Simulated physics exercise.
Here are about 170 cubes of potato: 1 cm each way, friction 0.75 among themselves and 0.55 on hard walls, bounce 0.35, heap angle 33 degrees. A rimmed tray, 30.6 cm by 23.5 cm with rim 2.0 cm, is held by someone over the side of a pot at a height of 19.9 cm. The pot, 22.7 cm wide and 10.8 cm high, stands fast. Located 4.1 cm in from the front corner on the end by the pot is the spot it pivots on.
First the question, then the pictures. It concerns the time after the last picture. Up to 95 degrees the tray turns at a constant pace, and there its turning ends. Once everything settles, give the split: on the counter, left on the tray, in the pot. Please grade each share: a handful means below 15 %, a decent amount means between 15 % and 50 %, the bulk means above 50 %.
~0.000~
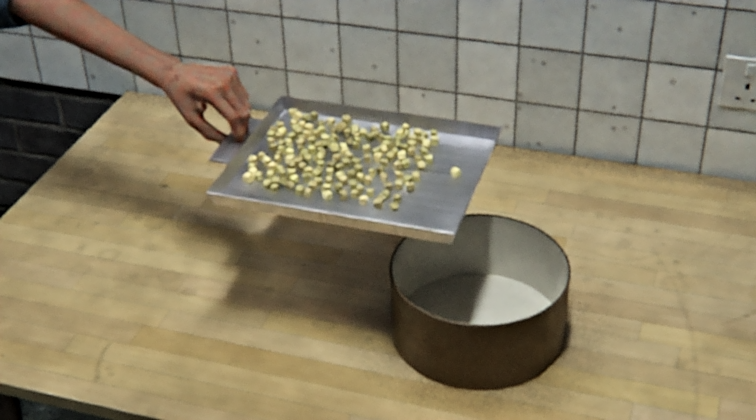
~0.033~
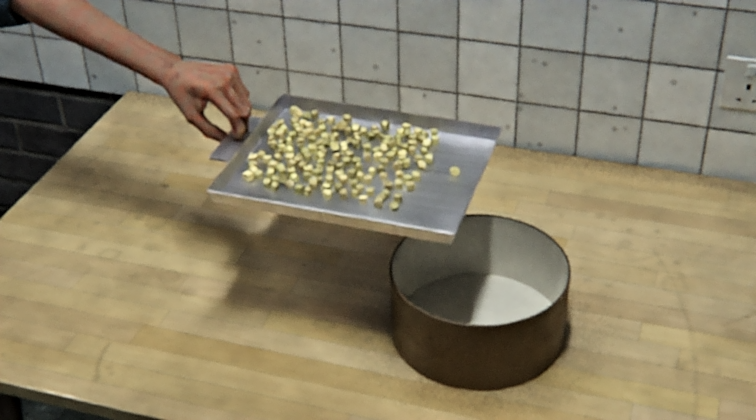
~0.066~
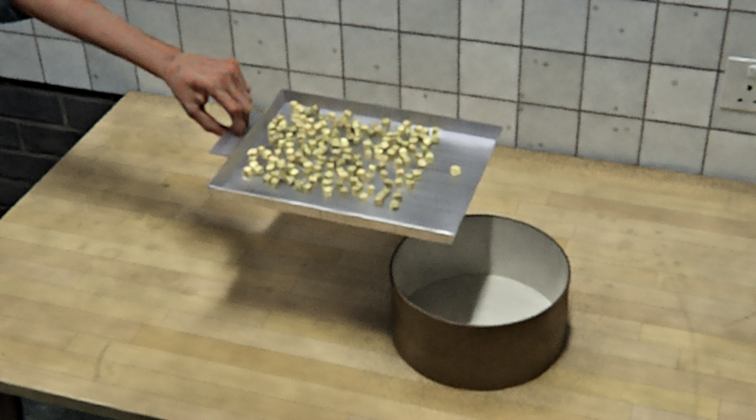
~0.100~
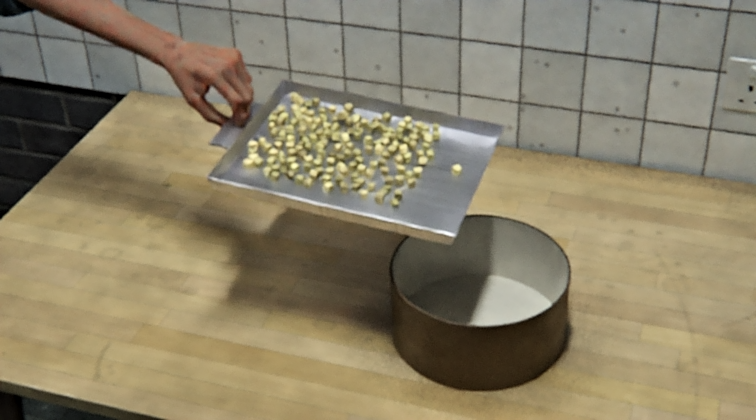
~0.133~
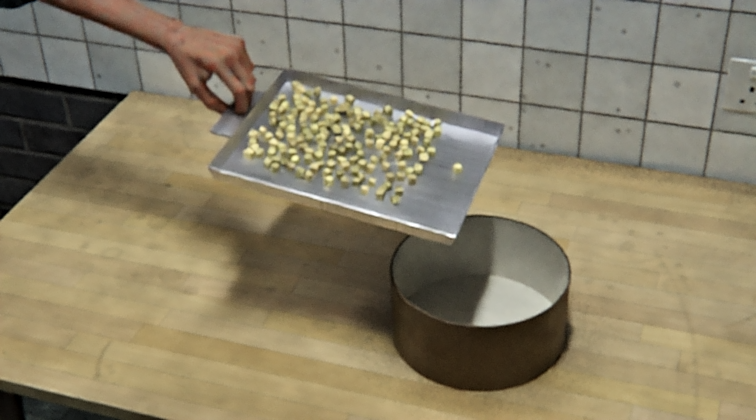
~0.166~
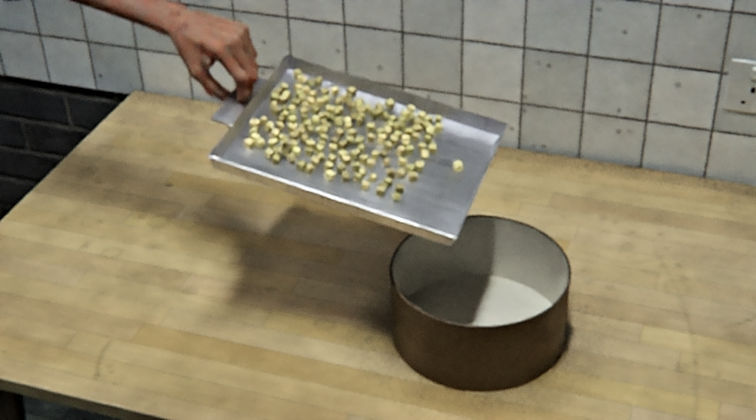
Counter: A decent amount, left on the tray: A handful, pot: The bulk.
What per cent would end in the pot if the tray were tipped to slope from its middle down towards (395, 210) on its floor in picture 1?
Near 35 percent, give or take.
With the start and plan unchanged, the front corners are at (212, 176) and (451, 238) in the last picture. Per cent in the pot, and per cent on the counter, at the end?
Per cent by place - pot 30, counter 70.
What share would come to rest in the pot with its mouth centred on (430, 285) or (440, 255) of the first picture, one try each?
That gives roughly 35 per cent and then 15 per cent.
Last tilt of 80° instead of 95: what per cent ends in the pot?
Estimated share: About 55 %.
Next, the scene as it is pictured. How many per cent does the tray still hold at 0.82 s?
Around 40 percent.
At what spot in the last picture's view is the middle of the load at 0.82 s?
Somewhere about (506, 236) in the last view.
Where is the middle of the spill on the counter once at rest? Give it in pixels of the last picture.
Around (674, 414).
Then, at 0.56 s, tilt 52 degrees; the tray holds 100 %, the pot 0 %.
Then, at 0.82 s, tilt 79 degrees; the tray holds 40 %, the pot 10 %.
Then, at 1.18 s, tilt 95 degrees; the tray holds 5 %, the pot 60 %.
In the end, at 2.3 s, counter 30 %, tray 0 %, pot 65 %.
